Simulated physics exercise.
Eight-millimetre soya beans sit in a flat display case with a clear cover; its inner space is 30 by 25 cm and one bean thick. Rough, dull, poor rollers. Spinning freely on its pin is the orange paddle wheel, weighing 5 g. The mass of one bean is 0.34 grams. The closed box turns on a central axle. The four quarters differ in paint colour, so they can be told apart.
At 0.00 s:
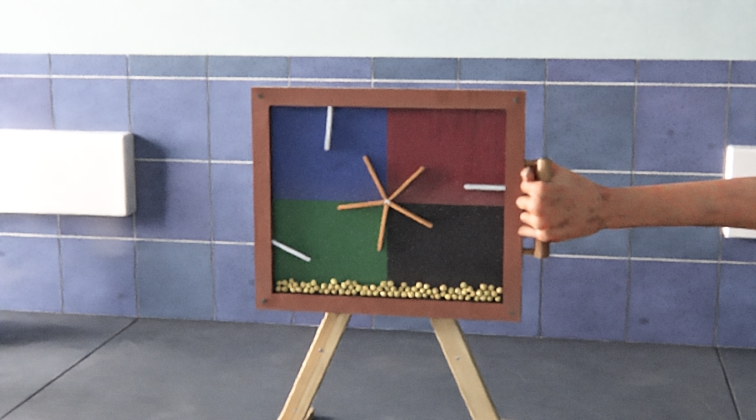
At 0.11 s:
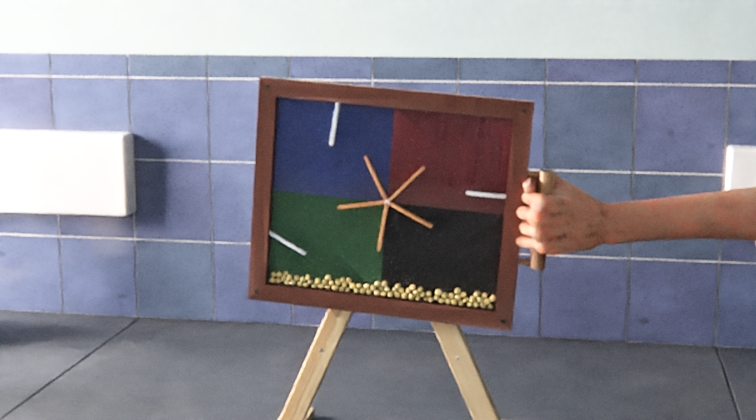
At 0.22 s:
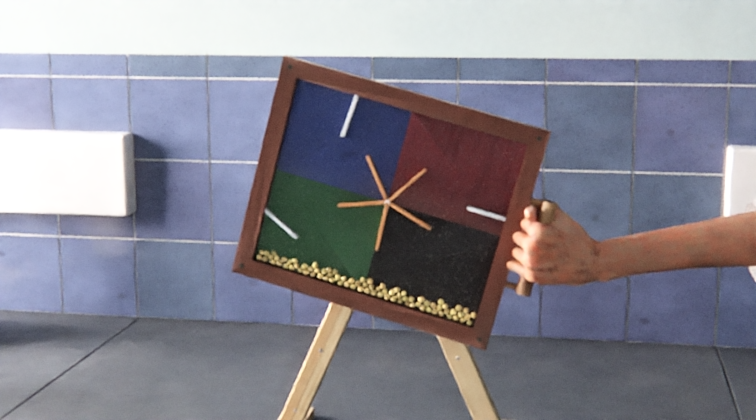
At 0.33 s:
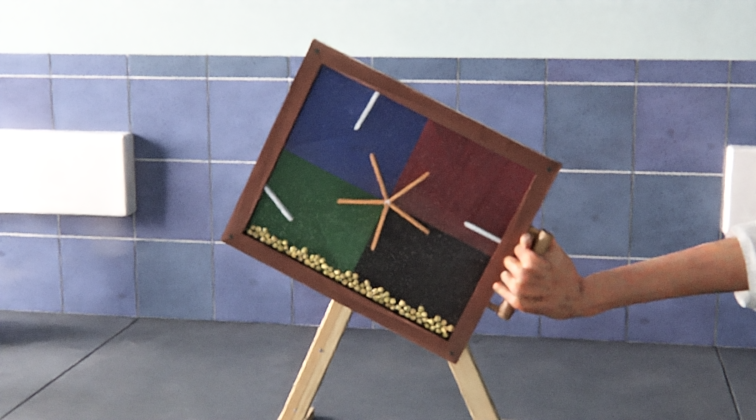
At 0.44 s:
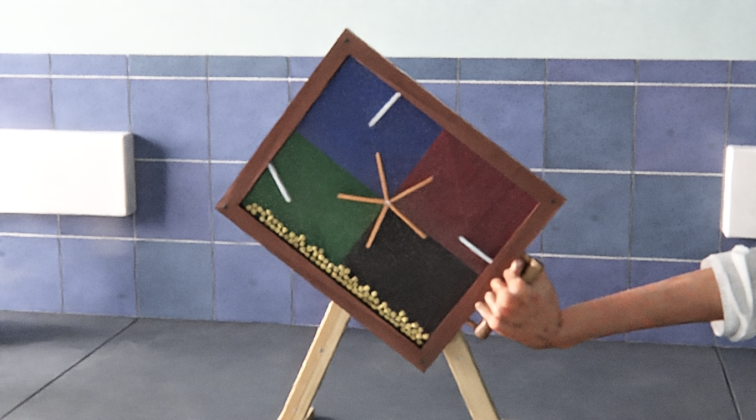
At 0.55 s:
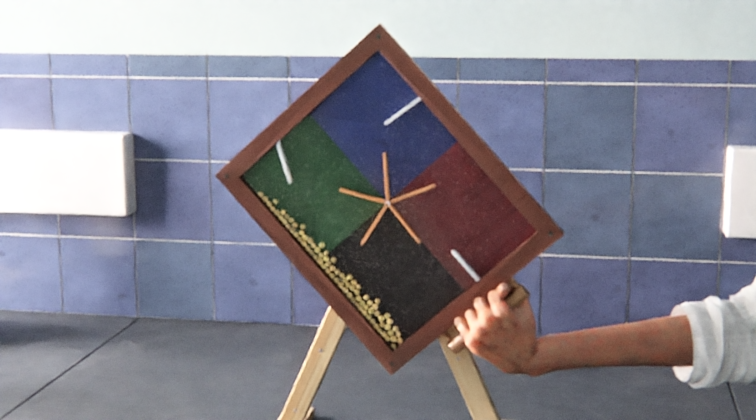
A hand turning a framed box of four coloured quarters clockwise on a wooden stand, yellowish beans lying along its lower edge.
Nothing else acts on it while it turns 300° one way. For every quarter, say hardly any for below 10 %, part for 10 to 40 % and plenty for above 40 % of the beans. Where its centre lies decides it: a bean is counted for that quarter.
Red hardly any, blue part, green plenty, black hardly any.
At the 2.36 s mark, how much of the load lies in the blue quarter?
Share: About 75 percent.
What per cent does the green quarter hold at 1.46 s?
Share: Some 0 per cent.
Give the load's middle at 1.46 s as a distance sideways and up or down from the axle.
Position estimate: Left 12 cm, below 6 cm.
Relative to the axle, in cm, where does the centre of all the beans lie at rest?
Some 5 cm left and 12 cm below.
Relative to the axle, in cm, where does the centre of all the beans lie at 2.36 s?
Offset: Approx. 5 cm left, 7 cm below.
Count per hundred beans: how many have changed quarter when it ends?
I'd say something like 70 percent.
After 1.46 s, it stands 139° clockwise; the beans' middle is 12 cm left of and 6 cm below the centre; red 20 %, black 80 %.
After 2.36 s, it has come round 229° clockwise; the beans' middle is 5 cm left of and 7 cm below the centre; red 25 %, blue 75 %.
After 3.14 s, it has come round 300° clockwise; the beans' middle is 8 cm left of and 9 cm below the centre; blue 60 %, green 40 %.
At rest by 5.0 s, it has come round 300° clockwise; red 0 %, blue 35 %, green 65 %, black 0 %.
